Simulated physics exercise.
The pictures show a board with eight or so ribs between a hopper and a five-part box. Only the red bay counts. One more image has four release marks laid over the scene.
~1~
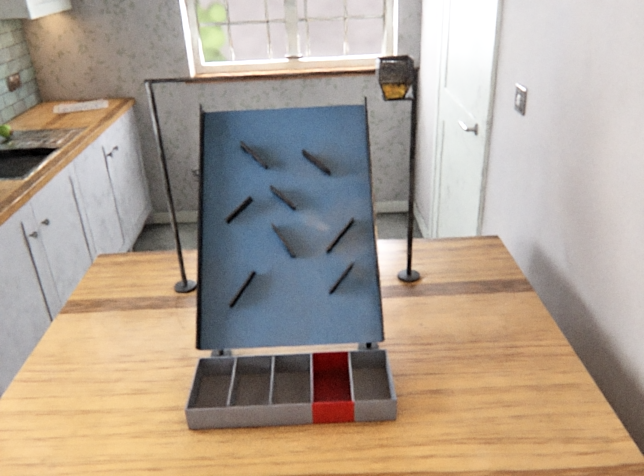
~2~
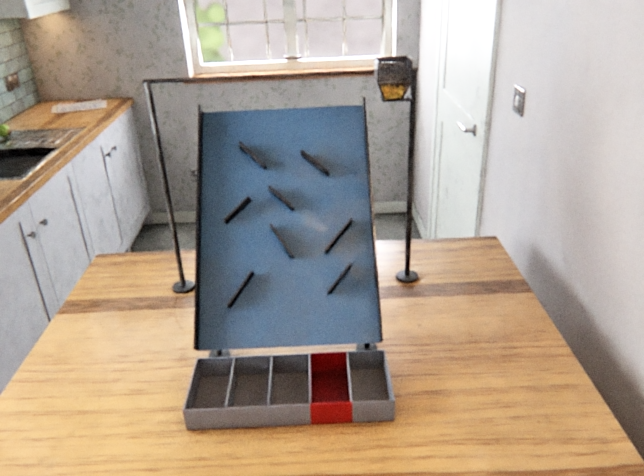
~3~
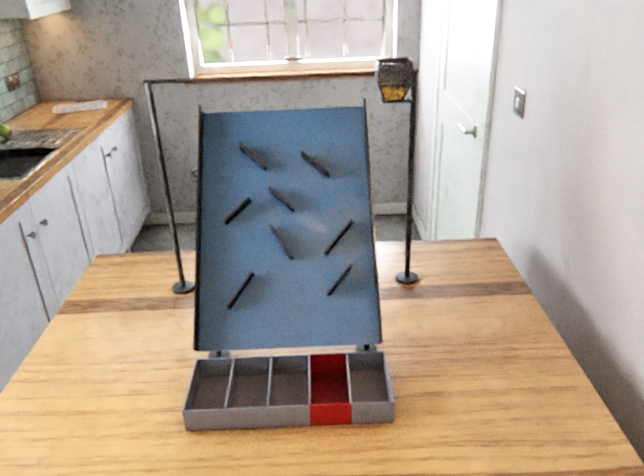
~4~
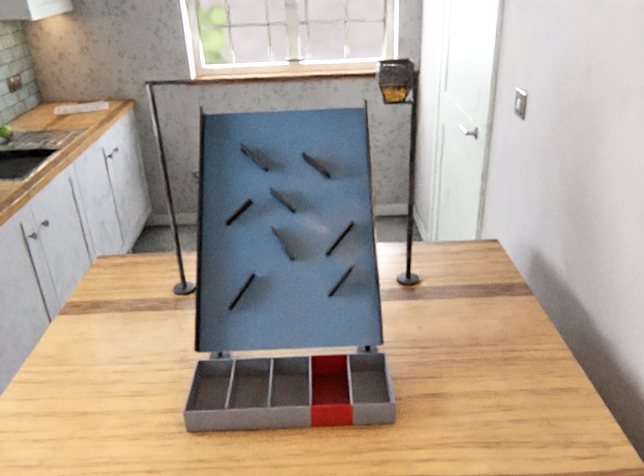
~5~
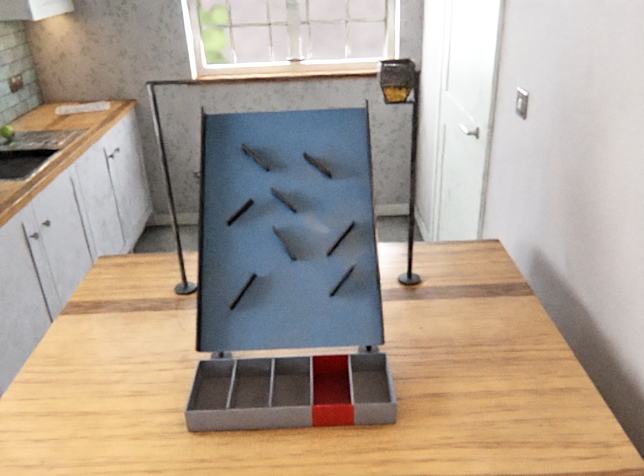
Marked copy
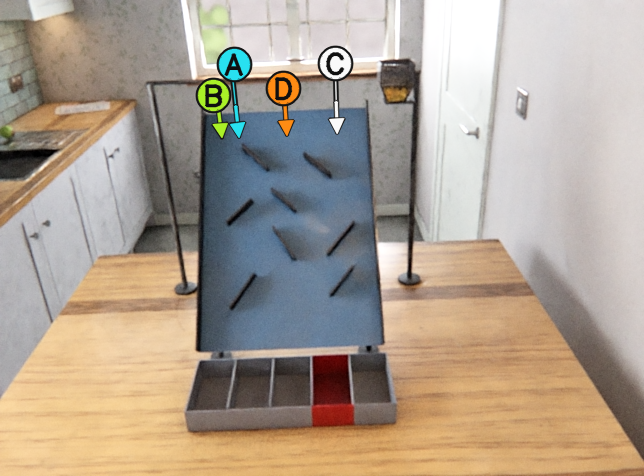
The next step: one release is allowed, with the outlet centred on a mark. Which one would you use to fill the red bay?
Choose D.
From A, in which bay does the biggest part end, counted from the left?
The first.
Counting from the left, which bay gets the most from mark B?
The first.
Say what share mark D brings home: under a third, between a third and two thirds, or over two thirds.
Between a third and two thirds.
On the marked copy, mark A meets the board at (238, 132); mark B meets the board at (221, 132); mark C meets the board at (336, 128); mark D meets the board at (286, 130).
With A, a small part in the red bay, about half in other bays, about a third outside the box.
With B, none in the red bay, most in other bays, a small part outside the box.
With C, a stray few in the red bay, about two thirds in other bays, about a quarter outside the box.
With D, about a third in the red bay, about a third in other bays, about a quarter outside the box.
